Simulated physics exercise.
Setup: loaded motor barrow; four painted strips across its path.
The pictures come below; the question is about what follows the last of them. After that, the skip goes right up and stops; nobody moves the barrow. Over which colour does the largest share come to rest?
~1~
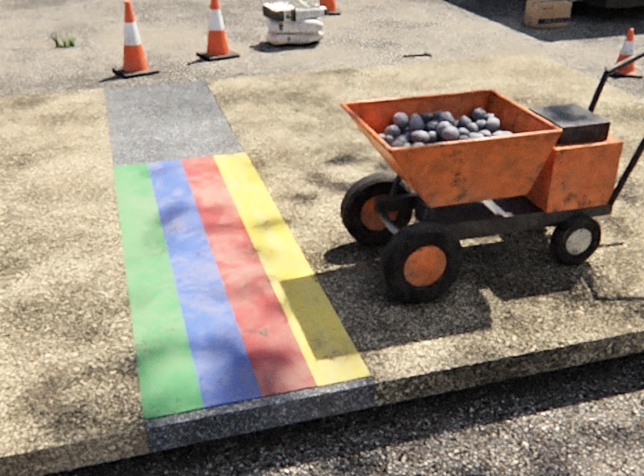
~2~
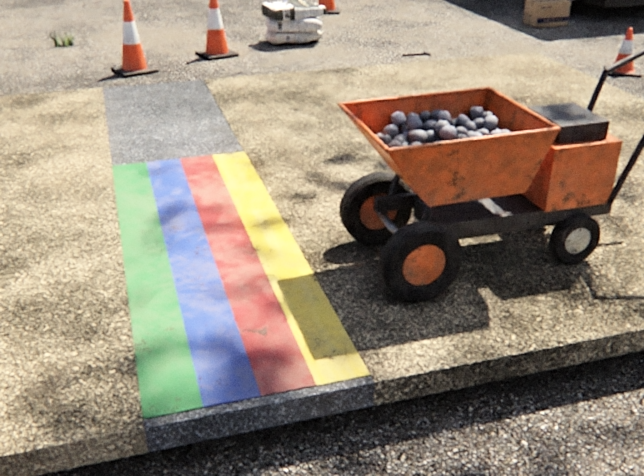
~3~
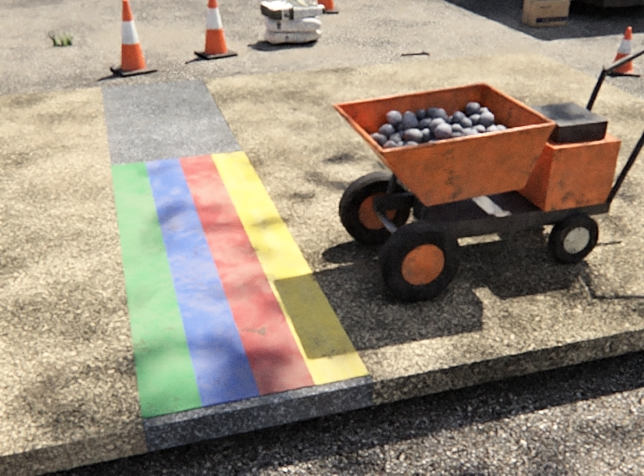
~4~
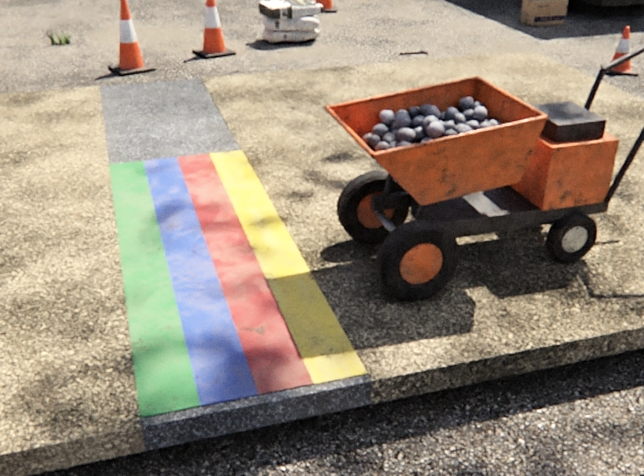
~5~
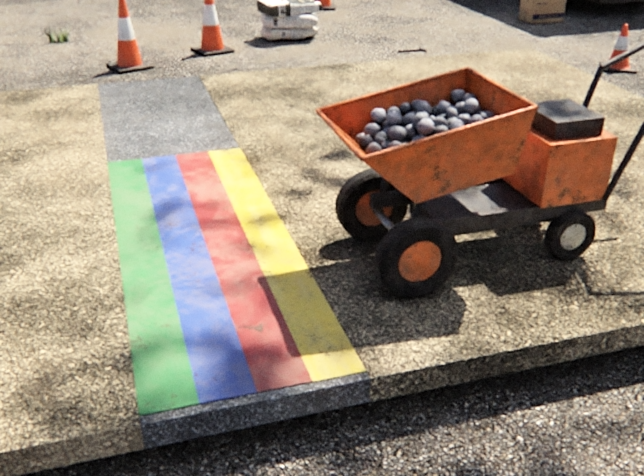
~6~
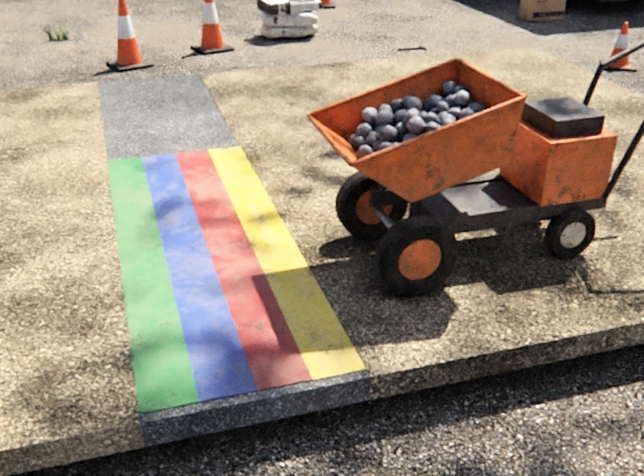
The largest share rests over red.
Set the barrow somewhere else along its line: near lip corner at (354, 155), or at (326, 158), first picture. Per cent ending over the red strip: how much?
First some 10, then 0 per cent.
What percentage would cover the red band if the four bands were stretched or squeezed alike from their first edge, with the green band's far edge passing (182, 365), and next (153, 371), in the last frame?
The first case gives around 20 %, the second around 30 %.
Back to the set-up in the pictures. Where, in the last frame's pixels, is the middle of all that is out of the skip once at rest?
Around (219, 284).
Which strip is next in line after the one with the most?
I'd say blue.
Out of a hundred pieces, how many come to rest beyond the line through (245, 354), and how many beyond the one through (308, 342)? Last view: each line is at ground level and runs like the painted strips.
First roughly 40 percent, then 70 percent.
Soon, skip tipped steeply; all in the skip.
A while on, skip tipped right over; most in the skip; about a quarter over the red strip; a stray few over the blue strip; a stray few falling.
Towards the end, skip tipped right over; about a quarter in the skip; a stray few over the yellow strip; about a third over the red strip; about a quarter over the blue strip; a small part over the green strip; a small part off the paint.
Finally, skip tipped right over; about a quarter in the skip; a stray few over the yellow strip; about a third over the red strip; about a quarter over the blue strip; a small part over the green strip; a small part off the paint.
